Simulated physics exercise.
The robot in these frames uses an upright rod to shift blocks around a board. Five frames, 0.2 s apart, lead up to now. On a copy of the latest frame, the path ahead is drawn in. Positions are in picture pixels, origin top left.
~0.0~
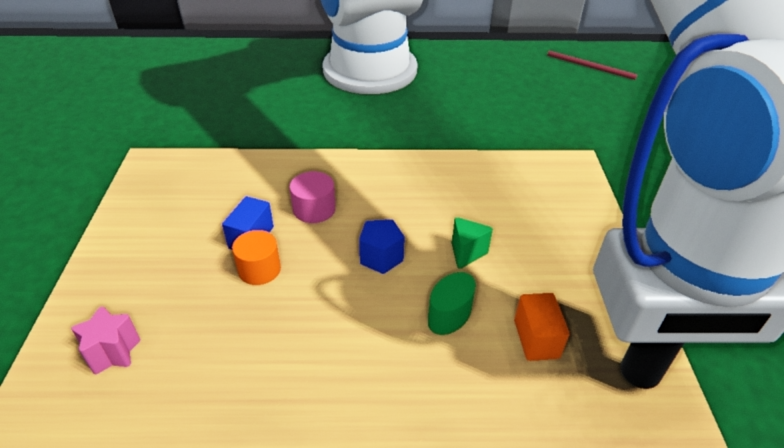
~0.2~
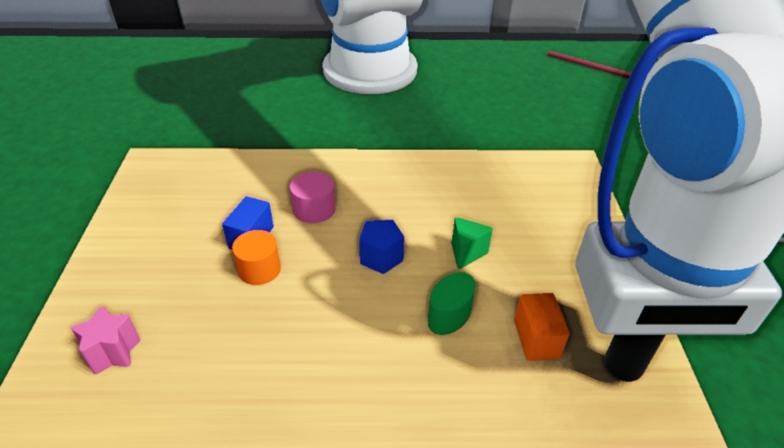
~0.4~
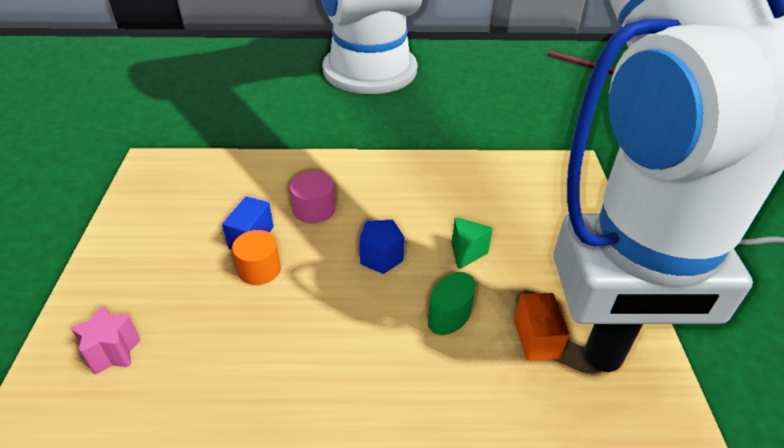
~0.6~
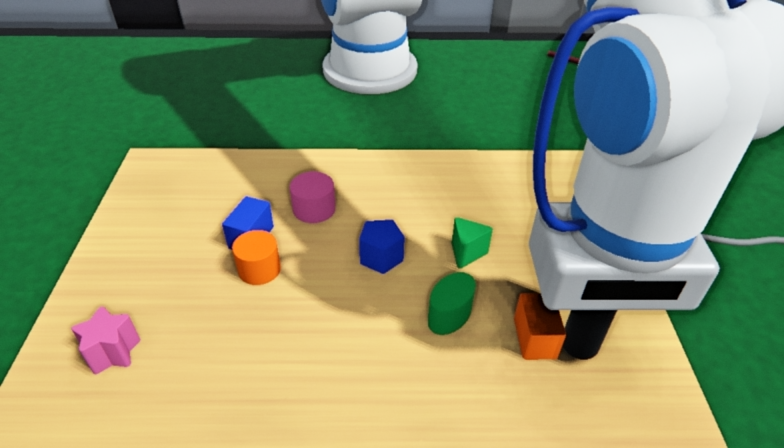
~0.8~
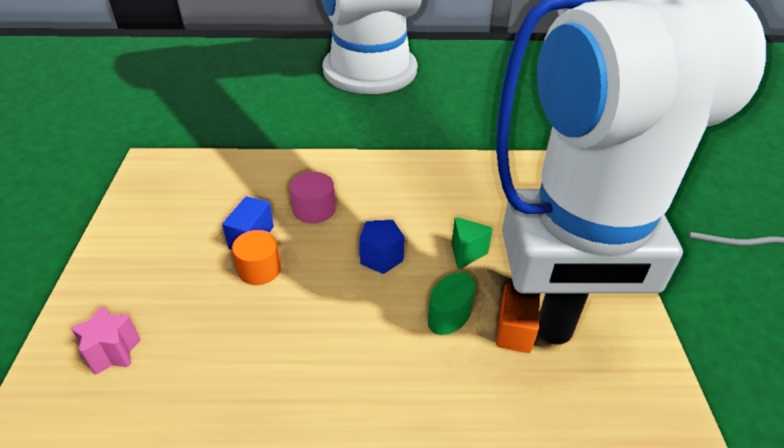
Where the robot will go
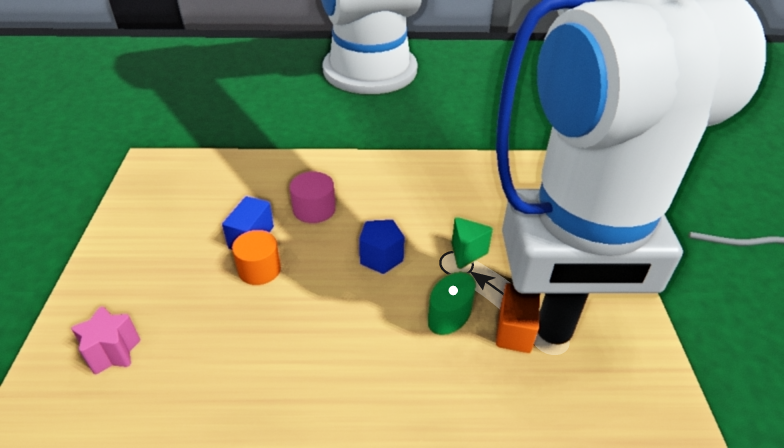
A white and blue robot arm holding an upright black rod glides left over a light wooden board on green ground, seen from above by a still camera. Scattered across the board are a pink star at left, orange, magenta and blue blocks beyond it, and green and orange-red blocks toward the right. The rod meets the orange-red block and pushes it slightly left, close to the green oval.
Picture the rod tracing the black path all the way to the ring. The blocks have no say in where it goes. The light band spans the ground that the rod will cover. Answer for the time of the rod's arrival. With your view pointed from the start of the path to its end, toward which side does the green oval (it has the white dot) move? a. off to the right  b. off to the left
The answer is b.
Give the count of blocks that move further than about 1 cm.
The way I see it, the answer is three or more.
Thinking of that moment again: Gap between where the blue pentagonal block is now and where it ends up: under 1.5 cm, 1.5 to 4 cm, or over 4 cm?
It will fall in the lowest band, under 1.5 cm.
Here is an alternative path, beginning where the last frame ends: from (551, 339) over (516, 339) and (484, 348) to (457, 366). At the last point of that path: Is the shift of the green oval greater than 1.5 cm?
I expect so.
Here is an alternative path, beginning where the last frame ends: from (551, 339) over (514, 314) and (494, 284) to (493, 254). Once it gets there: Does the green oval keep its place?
No, I don't think so.
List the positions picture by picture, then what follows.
The first frame shows rod tip (639, 374); block tops, blue pentagonal block (381, 233); green oval (453, 291); green triangular block (470, 229); orange rectangular block (544, 314).
The second frame shows rod (623, 367); blocks unchanged.
The third frame shows rod (602, 358); blocks unchanged.
The fourth frame shows rod (579, 346); blocks unchanged.
The fifth frame shows rod (554, 331); blue pentagonal block (381, 233); green oval (453, 291); green triangular block (470, 229); orange rectangular block (522, 305).
Path on the board, from (551, 339) through (521, 309) and (489, 284) to (457, 264); the dot is on the green oval.
On the path given first. One third of the way, rod (523, 301); orange rectangular block (496, 295), turned 25° anticlockwise.
Two thirds of the way, rod (491, 275); green oval (438, 294), turned 30° anticlockwise; orange rectangular block (480, 286), turned 45° anticlockwise.
At the end, rod (458, 255); blue pentagonal block in place; green oval (437, 294), turned 30° anticlockwise; green triangular block (462, 219), turned 45° clockwise; orange rectangular block (479, 285), turned 50° anticlockwise.
